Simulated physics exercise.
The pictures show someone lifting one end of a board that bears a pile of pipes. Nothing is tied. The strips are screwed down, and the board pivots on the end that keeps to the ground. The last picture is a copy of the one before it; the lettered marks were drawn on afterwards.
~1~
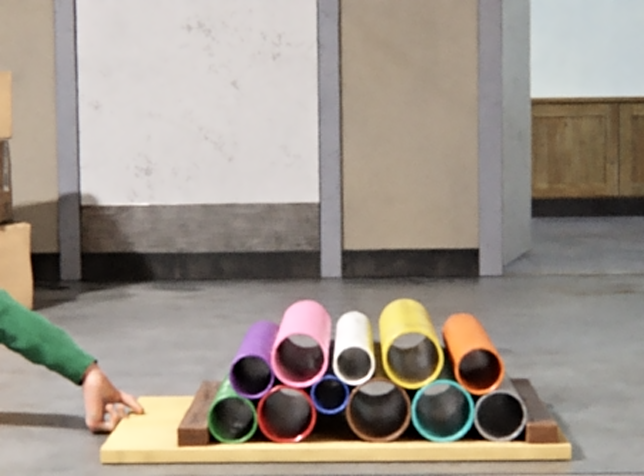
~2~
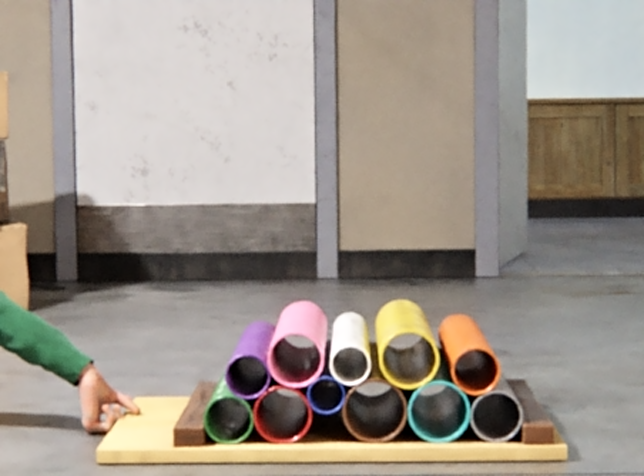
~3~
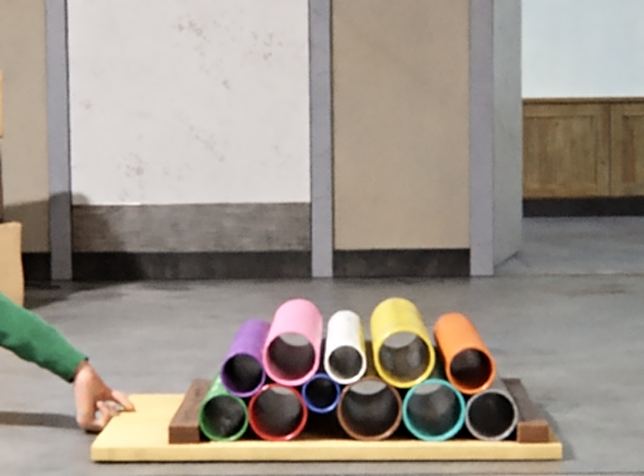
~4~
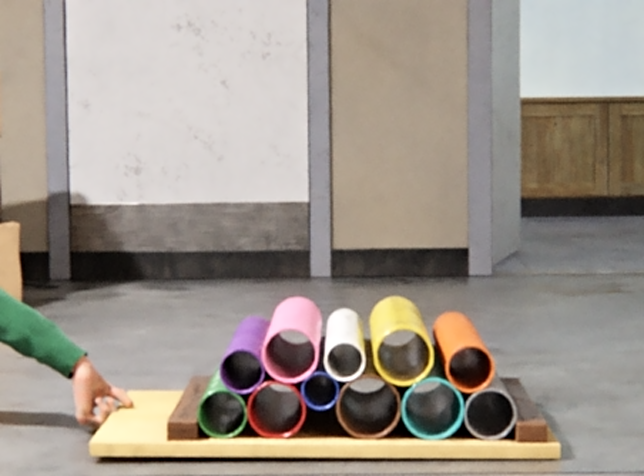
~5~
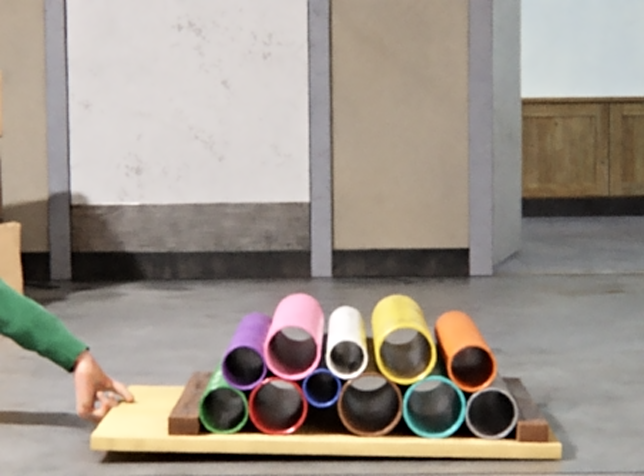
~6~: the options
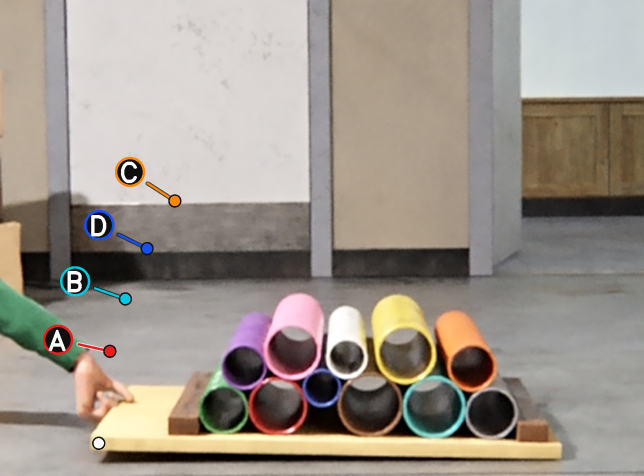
On a grey floor, a hand slightly lifts the left end of a board stacked with colourful pipes.
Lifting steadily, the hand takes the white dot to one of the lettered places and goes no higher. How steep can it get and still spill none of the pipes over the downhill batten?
At most to B.
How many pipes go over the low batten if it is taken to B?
With B, none.
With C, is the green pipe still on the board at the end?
Yes, with C.
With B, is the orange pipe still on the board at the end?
The orange pipe: Yes.
On the marked copy, A at (110, 352); B at (125, 299); C at (175, 201); D at (147, 249); the white dot at (99, 443).
Following B. Soon after the start, board at 14°.
Later, board at 20°.
In the end, board at 20°, none over the low batten.
As for the rest, A none over the low batten; C three over the low batten (orange, yellow, white); D one over the low batten (orange).
